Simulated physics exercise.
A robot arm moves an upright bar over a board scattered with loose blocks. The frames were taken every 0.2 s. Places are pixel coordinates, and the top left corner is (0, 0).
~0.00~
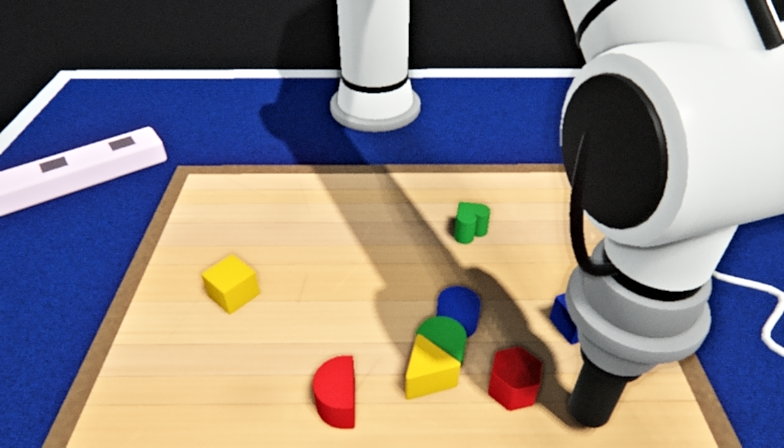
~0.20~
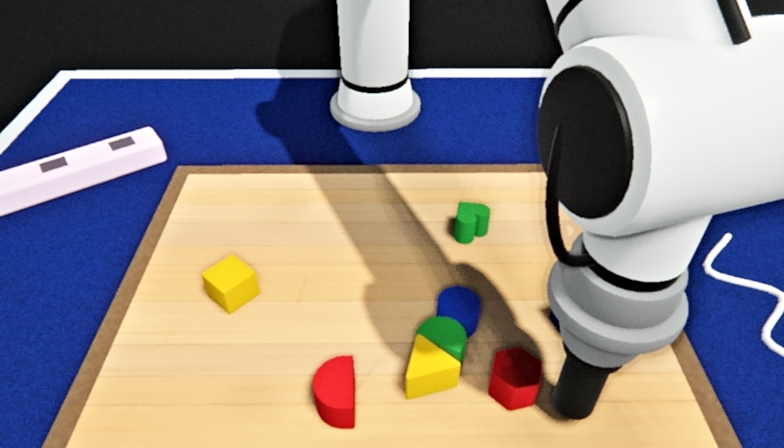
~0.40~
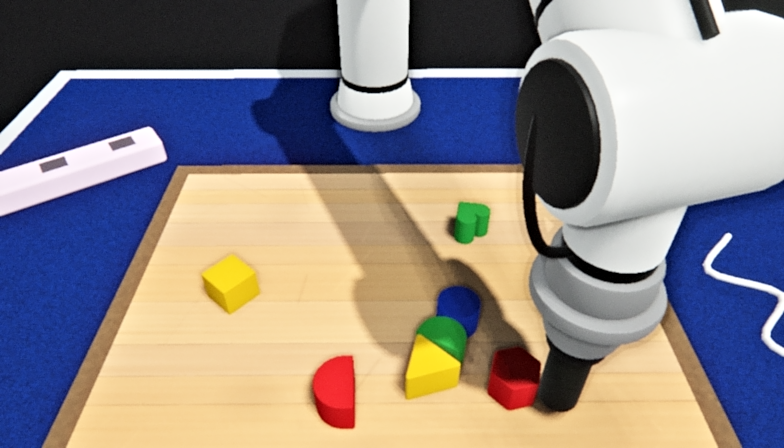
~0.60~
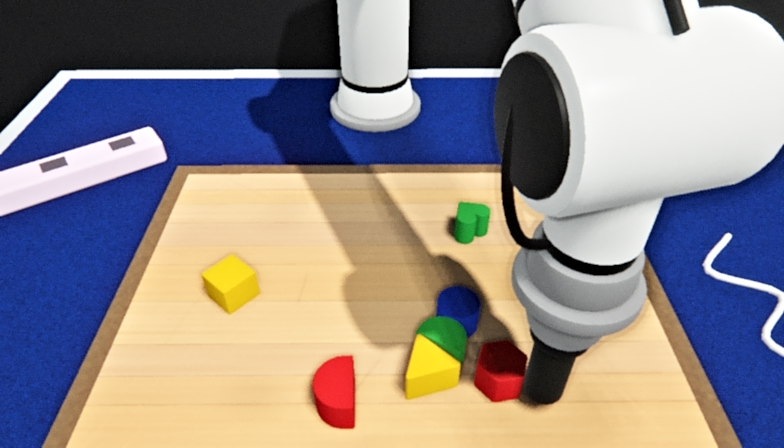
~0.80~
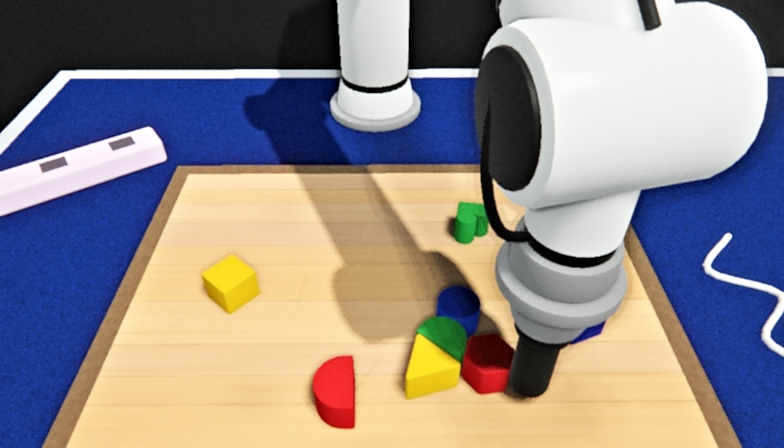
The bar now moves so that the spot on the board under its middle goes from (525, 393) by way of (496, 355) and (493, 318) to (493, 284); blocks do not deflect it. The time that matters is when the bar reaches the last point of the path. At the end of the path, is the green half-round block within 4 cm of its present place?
Yes - that is the case.
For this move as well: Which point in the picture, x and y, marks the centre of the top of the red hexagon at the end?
Its top middle is near (458, 329).
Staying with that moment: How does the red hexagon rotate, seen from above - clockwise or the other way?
Its spin: Anticlockwise.
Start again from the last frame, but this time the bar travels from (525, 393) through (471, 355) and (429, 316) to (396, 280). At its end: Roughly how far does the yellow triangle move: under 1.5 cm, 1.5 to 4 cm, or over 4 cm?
The block shifts less than 1.5 cm.
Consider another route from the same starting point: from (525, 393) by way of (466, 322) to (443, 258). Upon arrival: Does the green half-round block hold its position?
Short answer: No.
The first path, step by step. One third of the way, bar (498, 343); green half-round block (414, 319); blue round block (451, 294); red hexagon (458, 330), turned 20° anticlockwise.
Two thirds of the way, bar (495, 306); green half-round block (413, 319); blue round block (451, 293); red hexagon (458, 329), turned 25° anticlockwise.
At the end, bar (495, 273); yellow triangle still; green half-round block (413, 319); blue round block (451, 293); red hexagon (458, 329), turned 25° anticlockwise.
